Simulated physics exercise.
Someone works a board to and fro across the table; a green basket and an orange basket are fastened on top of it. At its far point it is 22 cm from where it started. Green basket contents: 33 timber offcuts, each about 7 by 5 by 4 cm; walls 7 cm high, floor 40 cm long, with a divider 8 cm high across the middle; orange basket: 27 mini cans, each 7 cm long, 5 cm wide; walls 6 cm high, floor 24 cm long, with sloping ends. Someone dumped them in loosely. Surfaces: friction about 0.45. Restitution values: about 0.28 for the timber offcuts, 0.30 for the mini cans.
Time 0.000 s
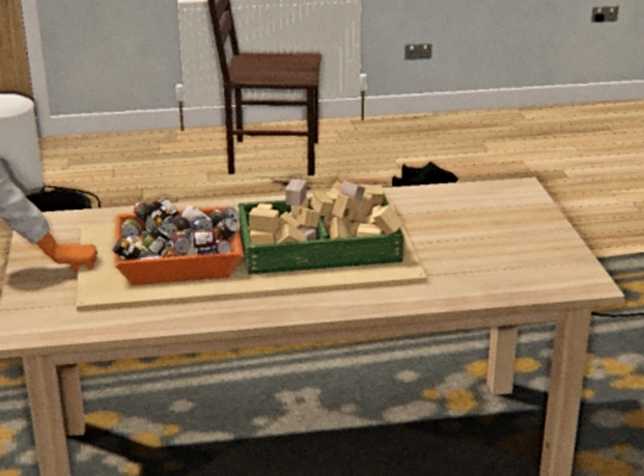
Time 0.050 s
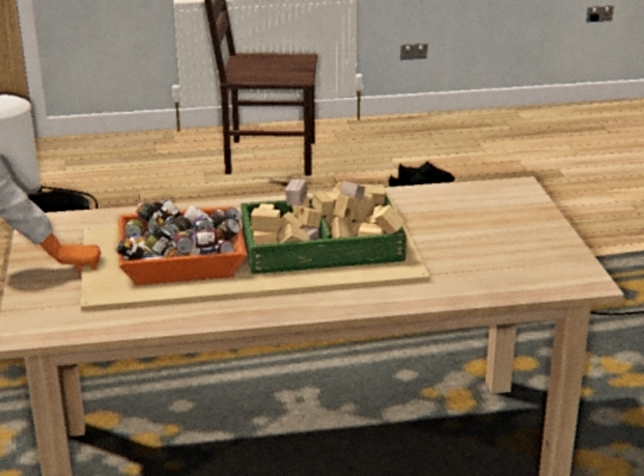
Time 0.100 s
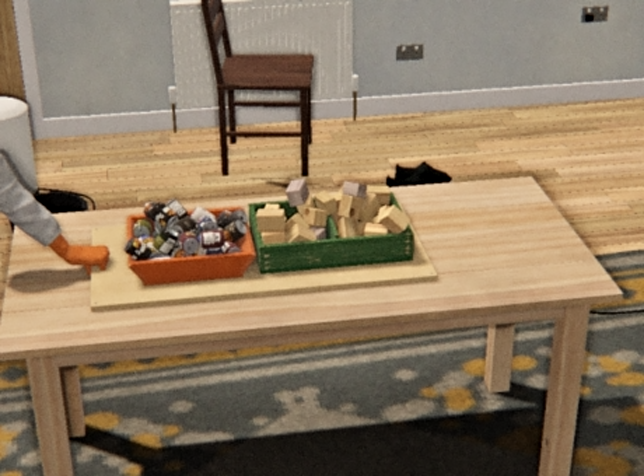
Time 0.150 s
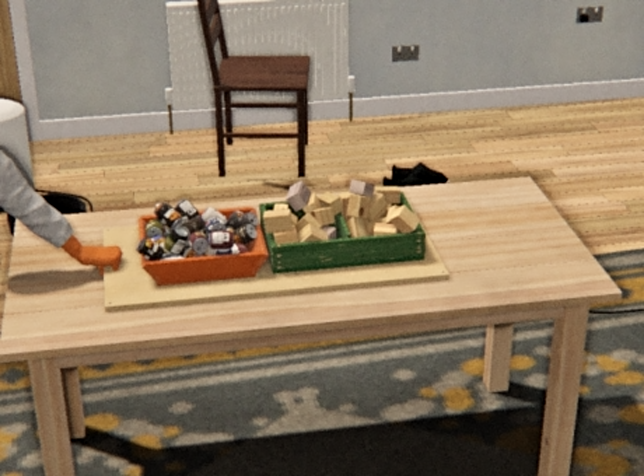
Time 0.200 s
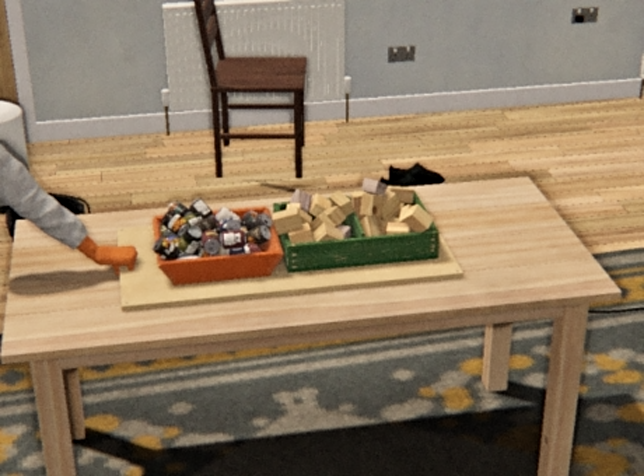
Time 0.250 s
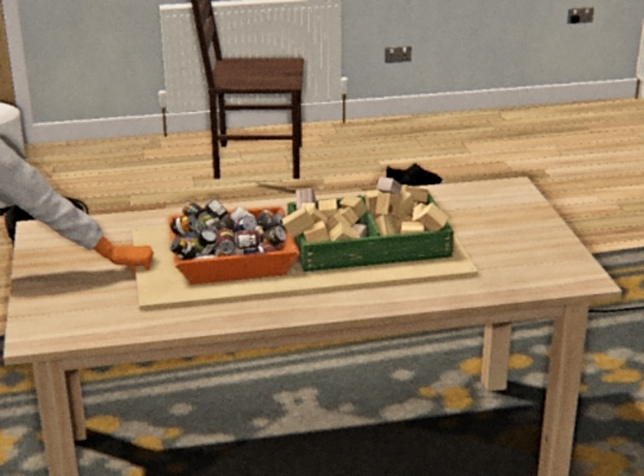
The clip opens on a wooden table where an orange-gloved hand rests at the left end of a board carrying an orange basket of small cans and a green basket of wooden blocks. The hand pushes the board a short way right, and the blocks shift, heaping higher towards the right.
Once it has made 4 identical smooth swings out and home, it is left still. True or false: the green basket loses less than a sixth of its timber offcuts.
True.
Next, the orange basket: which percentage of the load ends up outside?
Lost from the orange basket: 15 percent.
After 0.83 s, the green basket is down by 1 of 33 and the orange basket is down by 1 of 27.
After 1.55 s, the green basket is down by 1 of 33 and the orange basket is down by 2 of 27.
After 2.56 s, the green basket is down by 1 of 33 and the orange basket is down by 4 of 27.
Outcome (at 3.86 s), the green basket is down by 1 of 33 and the orange basket is down by 4 of 27. Asked share, 1 of 33, 3 per cent.
